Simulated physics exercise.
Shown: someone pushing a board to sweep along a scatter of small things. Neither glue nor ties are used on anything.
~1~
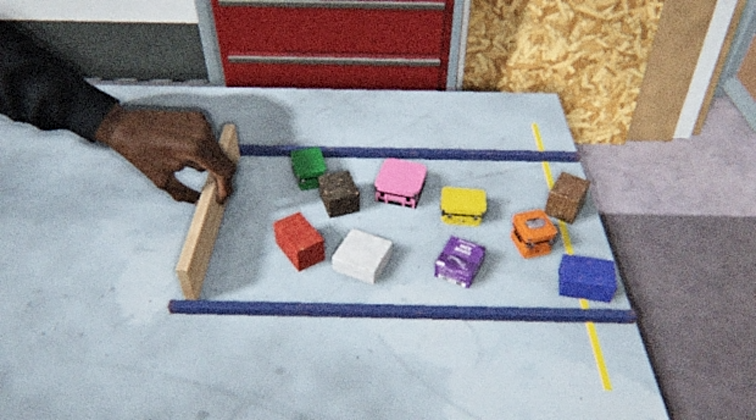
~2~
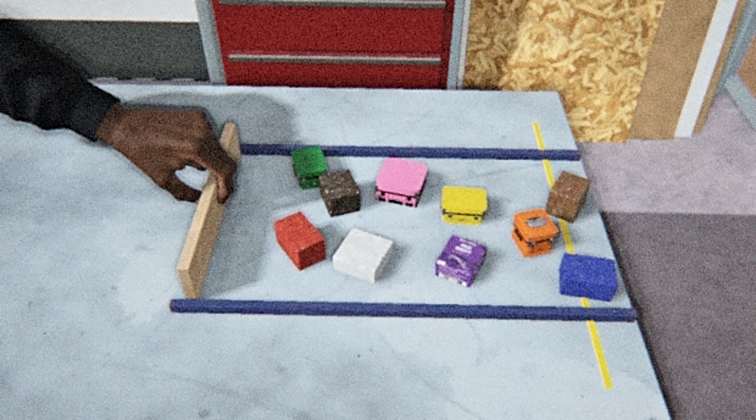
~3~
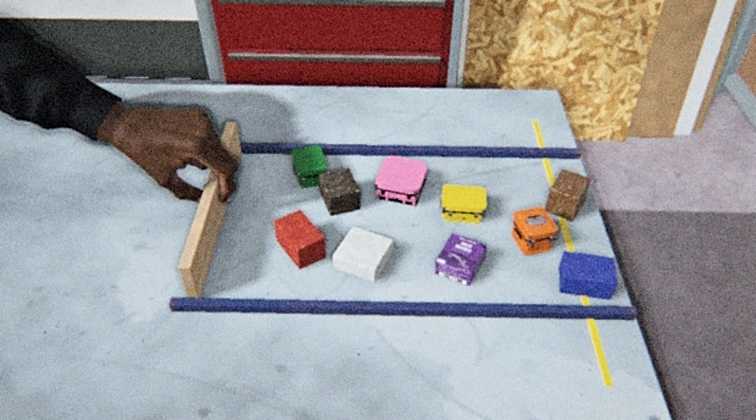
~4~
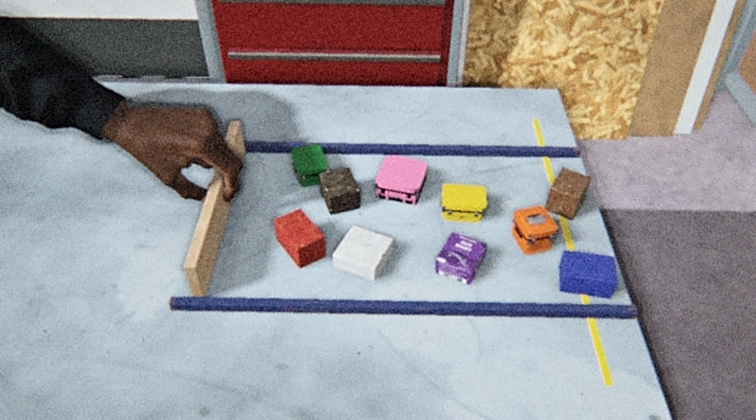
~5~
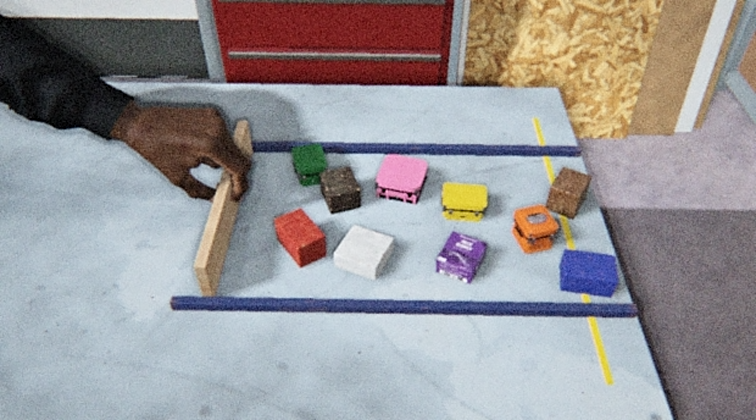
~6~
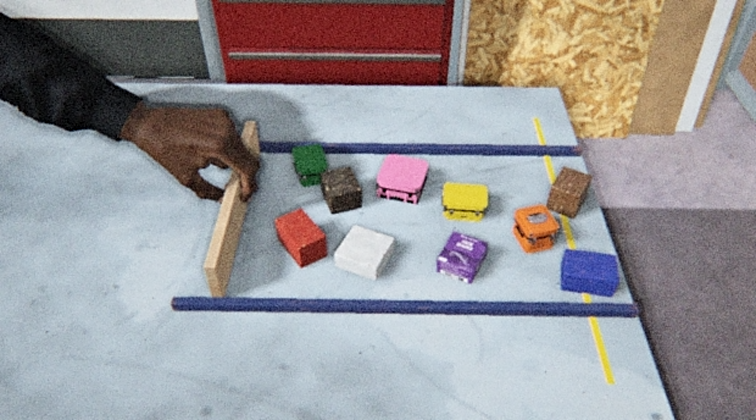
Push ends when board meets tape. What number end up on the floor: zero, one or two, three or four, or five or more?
The pieces that topple off will total more than four.
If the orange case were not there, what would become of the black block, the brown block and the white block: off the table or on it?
In that case the black block stays where it is, the brown block goes off the edge, the white block goes off the edge.
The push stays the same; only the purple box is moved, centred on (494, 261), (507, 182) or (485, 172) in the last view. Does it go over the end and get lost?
Well, in that order it goes off, goes off and goes off.
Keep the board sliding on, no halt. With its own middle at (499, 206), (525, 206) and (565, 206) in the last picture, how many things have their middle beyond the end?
It would be 1, 4 and 7.
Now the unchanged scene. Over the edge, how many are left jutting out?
Looks like 0 of them.
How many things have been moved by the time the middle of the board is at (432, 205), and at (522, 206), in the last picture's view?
Tally: 8; 10.
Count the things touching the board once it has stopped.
The count in contact is 3.
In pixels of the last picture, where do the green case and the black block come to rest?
Going in order: First (567, 167), then (578, 196).
Soon after, none off yet; brown block at rest near (569, 193); blue block at rest near (589, 273); orange case at rest near (534, 230).
After that, none off yet; brown block at rest near (569, 193); blue block displaced a little near (609, 274); orange case displaced about its own width near (565, 222).
In the end, the number that fall off is five or more; gone, white block, pink case, purple box, yellow case, orange case, blue block and brown block.
